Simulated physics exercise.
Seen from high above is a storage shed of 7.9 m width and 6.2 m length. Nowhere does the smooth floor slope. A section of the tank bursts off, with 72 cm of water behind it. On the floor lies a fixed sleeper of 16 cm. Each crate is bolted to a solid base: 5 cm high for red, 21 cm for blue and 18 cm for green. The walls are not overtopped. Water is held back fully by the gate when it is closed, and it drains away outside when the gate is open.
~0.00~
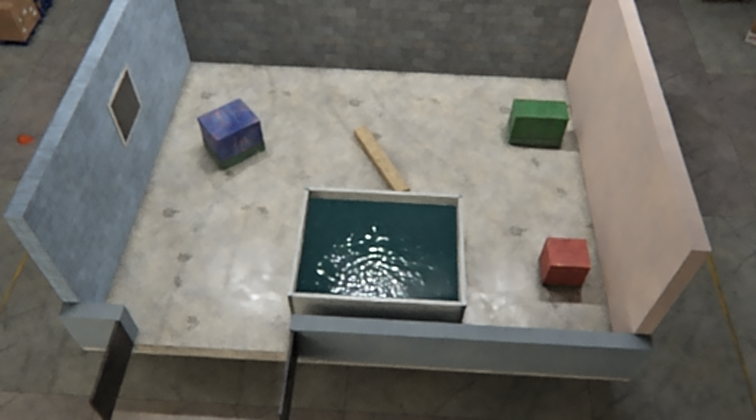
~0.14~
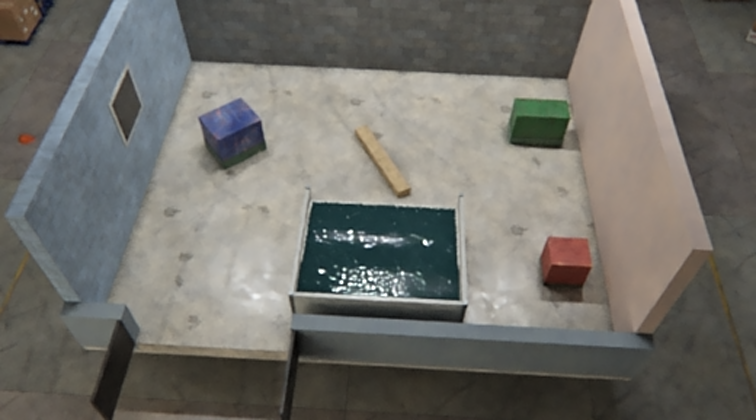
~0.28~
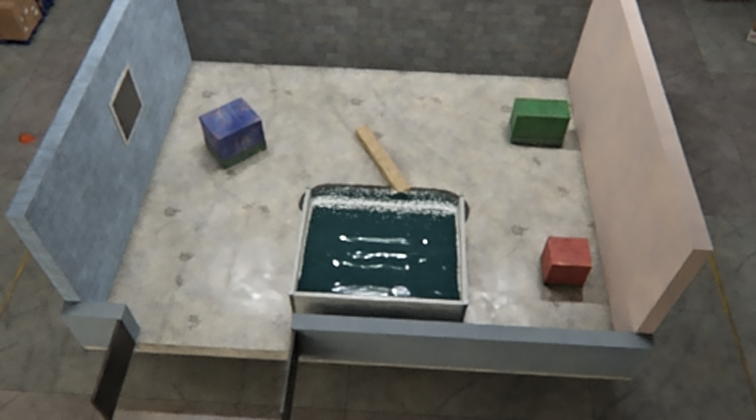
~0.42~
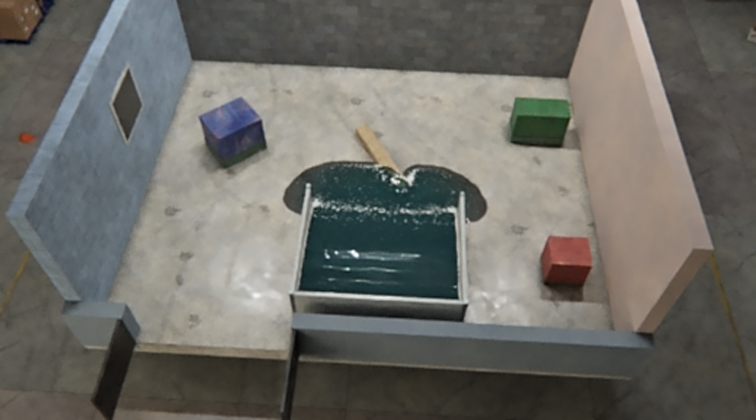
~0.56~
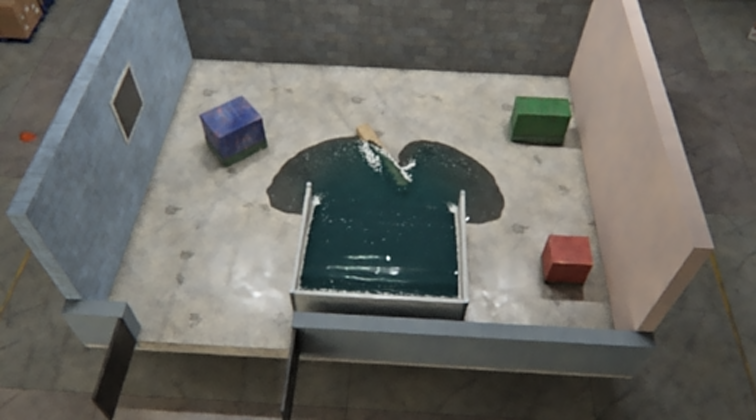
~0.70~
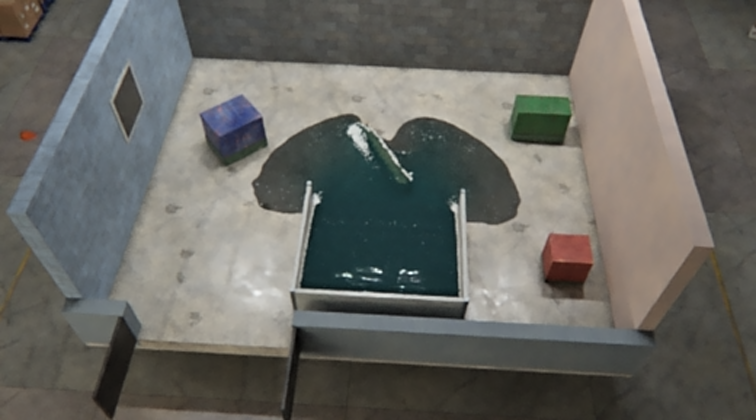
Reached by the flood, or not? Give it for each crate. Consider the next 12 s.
Red crate - yes. Blue crate - no. Green crate - yes.
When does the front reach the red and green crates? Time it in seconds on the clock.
Red: 3.4 s; green: 0.9 s.
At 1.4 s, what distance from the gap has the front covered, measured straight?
Around 4.4 metres.
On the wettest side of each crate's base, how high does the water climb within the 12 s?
Red 14 cm, blue 15 cm, green 24 cm at the peak.
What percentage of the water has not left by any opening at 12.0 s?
About 84 per cent.
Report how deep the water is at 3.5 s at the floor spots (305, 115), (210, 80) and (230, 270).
First spot near 6 cm, second near 29 cm, third near 0 cm.
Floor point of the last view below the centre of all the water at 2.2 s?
Balance point at about (378, 162).
After 1.4 s water covers 45 % of the floor and is deepest (38 cm) near (401, 200); red plinth not reached, blue plinth reached, green plinth reached.
After 2.2 s water covers 50 % of the floor and is deepest (30 cm) near (303, 67); red plinth not reached, blue plinth reached, green plinth reached.
After 3.5 s water covers 65 % of the floor and is deepest (36 cm) near (199, 68); red plinth reached, blue plinth reached, green plinth reached.
After 7.0 s water covers 95 % of the floor and is deepest (15 cm) near (105, 312); red plinth reached, blue plinth reached, green plinth reached.
After 12.0 s water covers 100 % of the floor and is deepest (10 cm) near (610, 351); highest at the red plinth 14 cm, highest at the blue plinth 15 cm, highest at the green plinth 24 cm.
